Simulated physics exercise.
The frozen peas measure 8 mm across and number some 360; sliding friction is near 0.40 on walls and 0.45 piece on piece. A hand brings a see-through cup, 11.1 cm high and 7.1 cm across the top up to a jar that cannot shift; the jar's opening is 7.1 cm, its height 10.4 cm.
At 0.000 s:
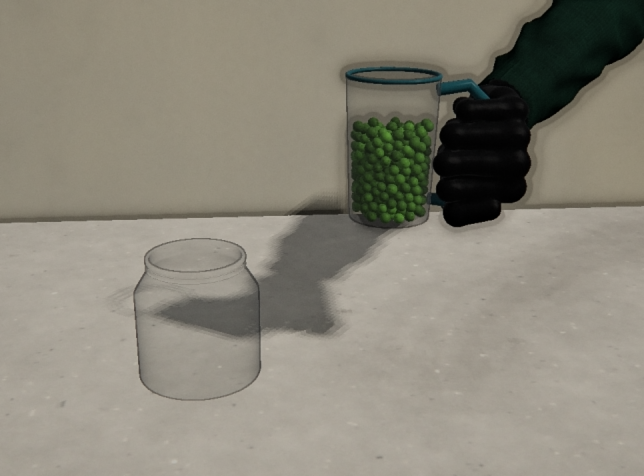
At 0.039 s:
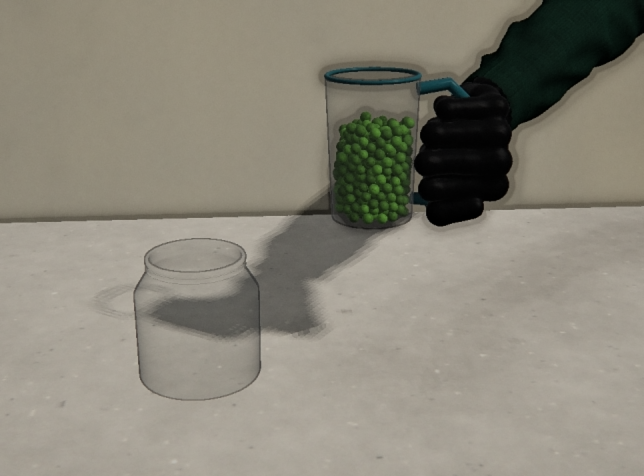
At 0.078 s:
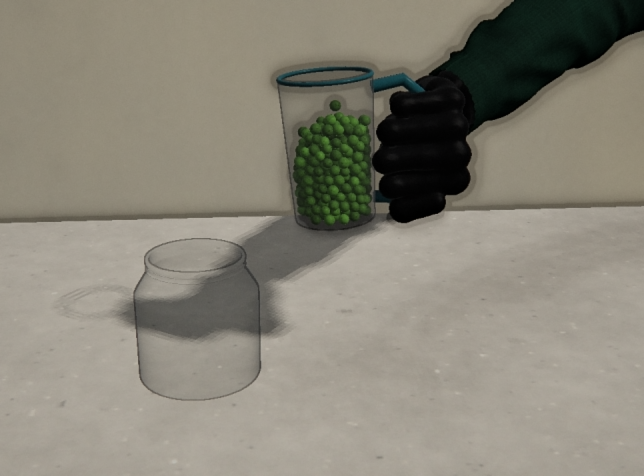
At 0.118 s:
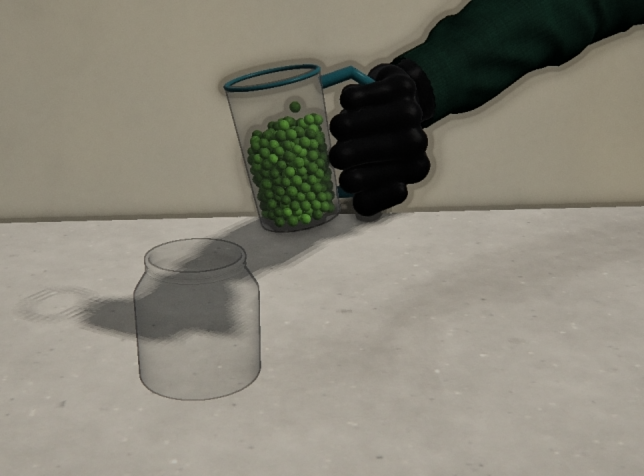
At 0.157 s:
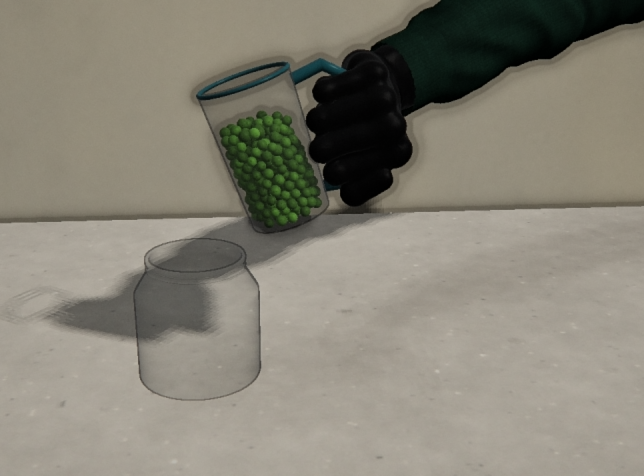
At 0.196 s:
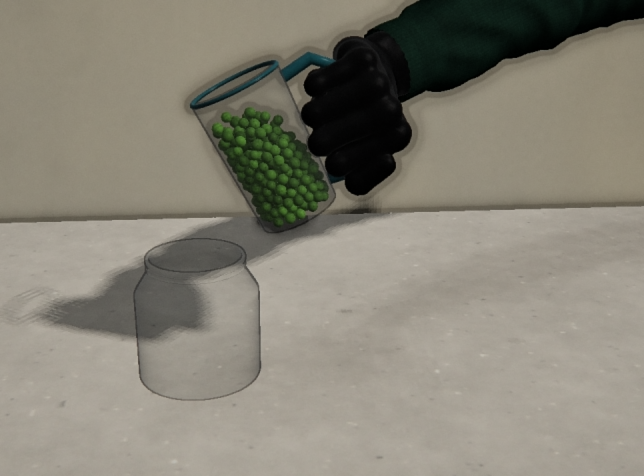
Above a pale stone surface, a black-gloved hand moves a clear cup of green peas left, tilting it toward a jar.
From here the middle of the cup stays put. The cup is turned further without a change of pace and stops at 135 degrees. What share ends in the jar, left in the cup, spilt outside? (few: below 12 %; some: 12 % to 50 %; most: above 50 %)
Jar the bulk, still above hardly any, spilt hardly any.
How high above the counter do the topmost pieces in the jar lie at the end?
Some 5.0 cm.
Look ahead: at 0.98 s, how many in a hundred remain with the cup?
Roughly 0 per cent.
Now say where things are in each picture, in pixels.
The first frame shows cup at (391, 147), tilt 0 degrees, lip at (348, 76), moved 0.0 cm; middle of the pieces at (394, 167); jar at (198, 314).
The second frame shows cup at (372, 148), tilt 1 degrees, lip at (326, 77), moved 1.5 cm; middle of the pieces at (376, 167).
The third frame shows cup at (330, 148), tilt 5 degrees, lip at (278, 81), moved 4.8 cm; middle of the pieces at (336, 168).
The fourth frame shows cup at (287, 149), tilt 11 degrees, lip at (226, 87), moved 8.2 cm; middle of the pieces at (294, 168).
The fifth frame shows cup at (268, 149), tilt 18 degrees, lip at (198, 96), moved 9.6 cm; middle of the pieces at (274, 167).
The sixth frame shows cup at (268, 149), tilt 26 degrees, lip at (192, 105), moved 9.6 cm; middle of the pieces at (275, 176); jar at (198, 314). Its pace works out near 190 degrees a second.
After 0.48 s, tilt 80 degrees; the cup holds 100 %, the jar 0 %.
After 0.67 s, tilt 116 degrees; the cup holds 100 %, the jar 0 %.
After 0.98 s, tilt 135 degrees; the cup holds 0 %, the jar 95 %.
At rest (1.5 s), jar 100 %, still above 0 %, spilt 0 %.
